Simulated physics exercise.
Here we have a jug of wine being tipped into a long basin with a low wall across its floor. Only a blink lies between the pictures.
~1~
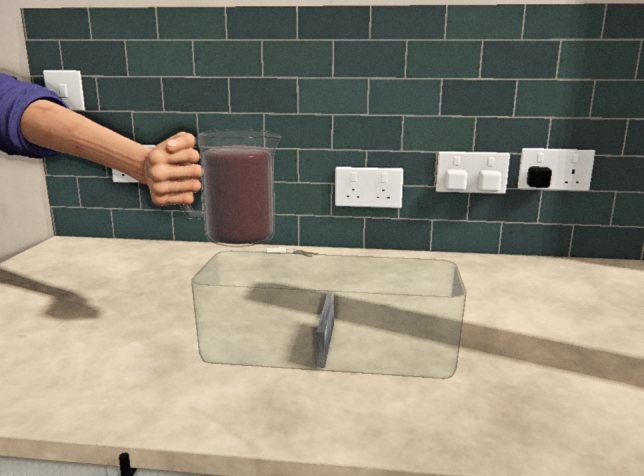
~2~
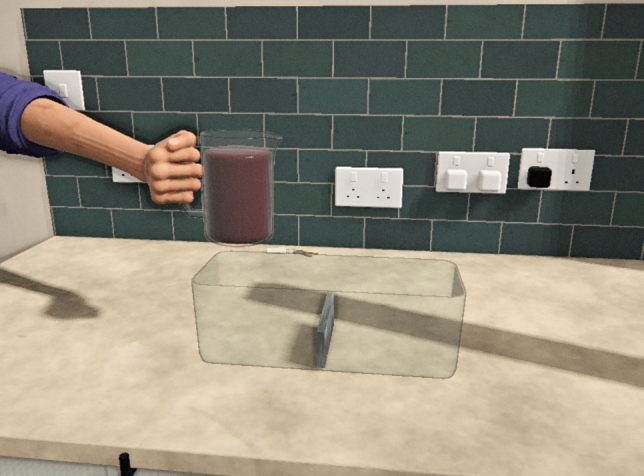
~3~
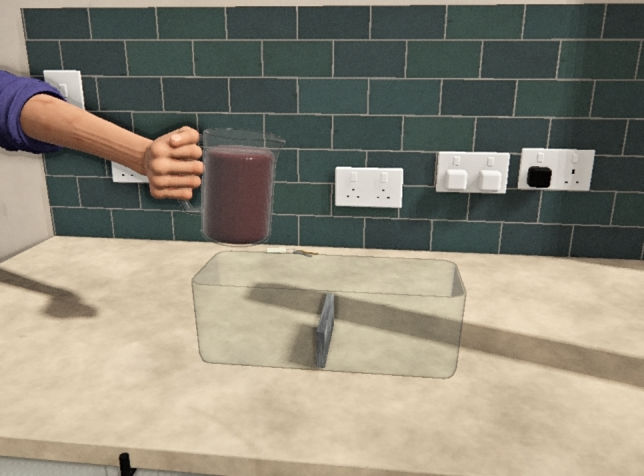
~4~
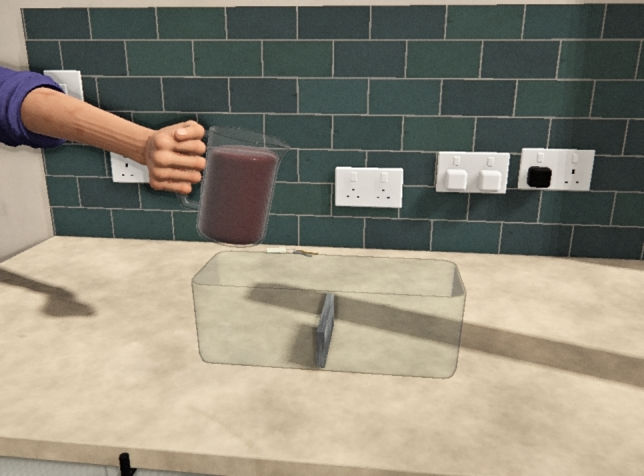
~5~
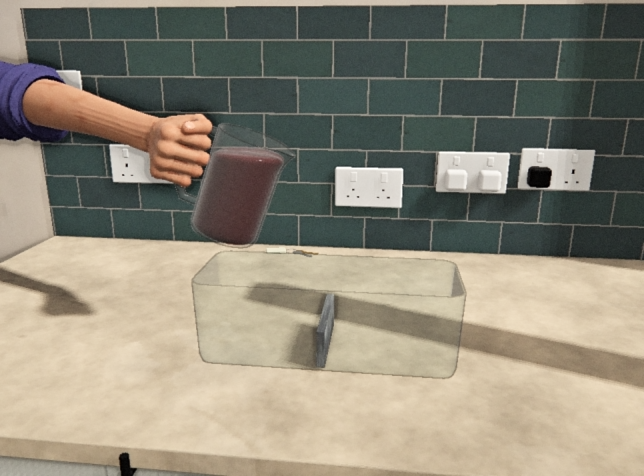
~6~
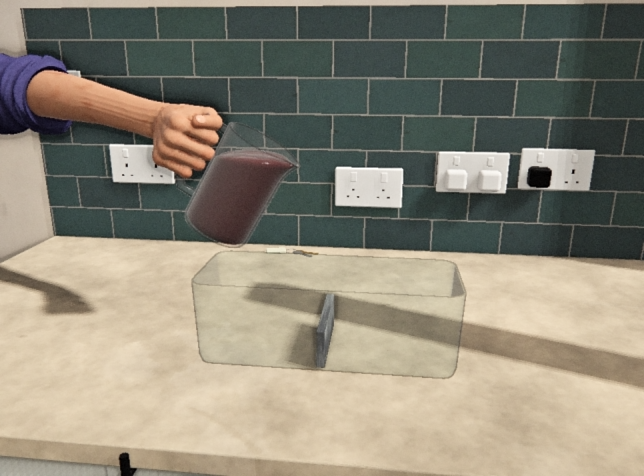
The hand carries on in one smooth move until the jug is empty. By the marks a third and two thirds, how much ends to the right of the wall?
It comes to above two thirds.
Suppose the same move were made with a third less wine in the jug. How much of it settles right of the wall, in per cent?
About 90 per cent.
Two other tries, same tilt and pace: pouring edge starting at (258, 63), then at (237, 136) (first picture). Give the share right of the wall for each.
In turn 90 and 5 in a hundred.
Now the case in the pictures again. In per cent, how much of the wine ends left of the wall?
It comes to 5 per cent or so.
A moment on, the jug is tipped on its side and 76 per cent is still to pour, 0 is left of the wall and 7 right of it.
Next, the jug is tipped on its side and 41 per cent is still to pour, 1 is left of the wall and 42 right of it.
Then the jug is tipped on its side and 18 per cent is still to pour, 1 is left of the wall and 74 right of it.
Later the jug is tipped on its side and 8 per cent is still to pour, 2 is left of the wall and 87 right of it.
At rest 5 per cent lies left of the wall, 93 right of it and 1 outside.
